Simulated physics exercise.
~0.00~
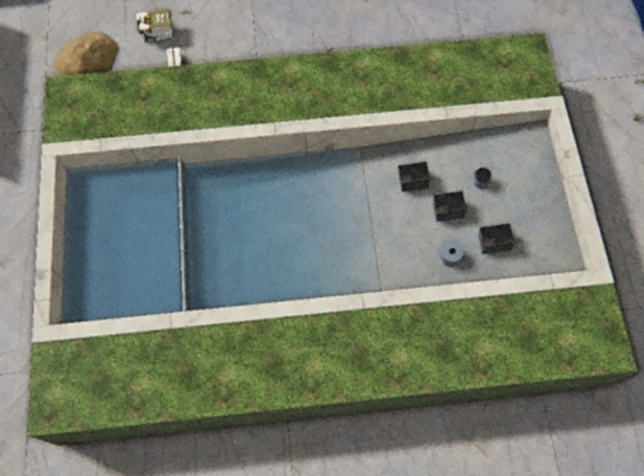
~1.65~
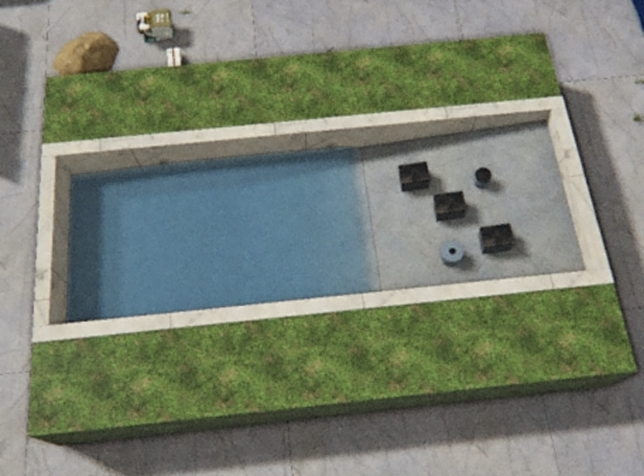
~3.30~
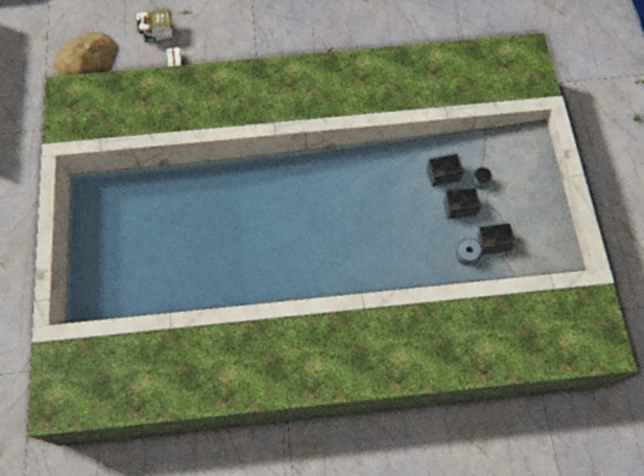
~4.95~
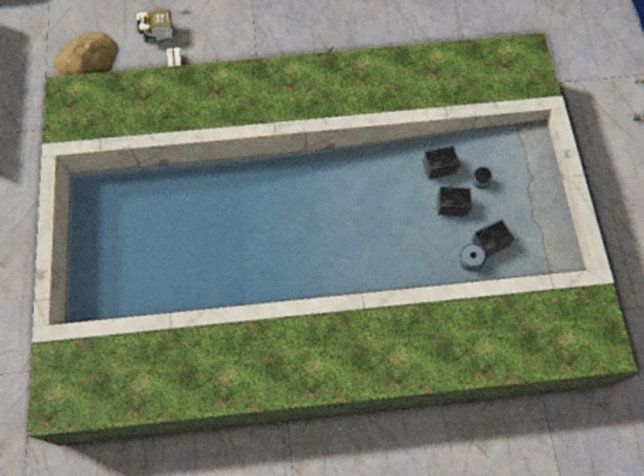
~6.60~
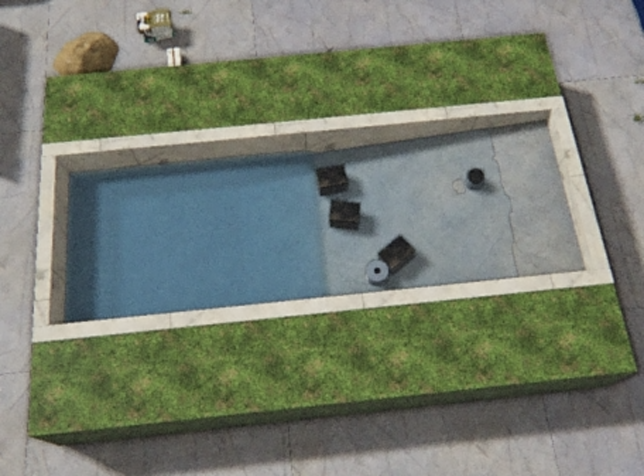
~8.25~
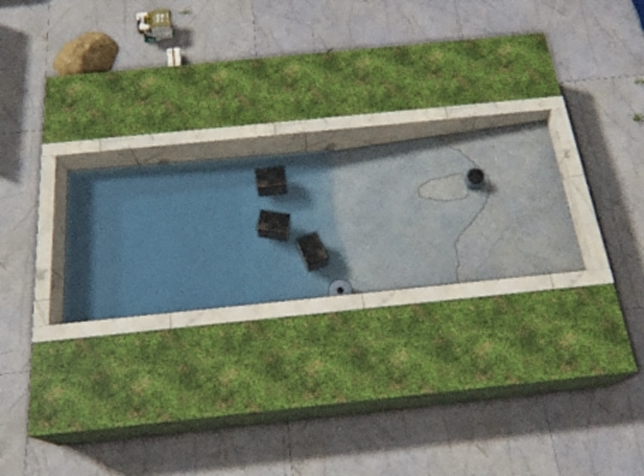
Blue water surges up a pale ramp, then draws back, carrying three dark tubs left.
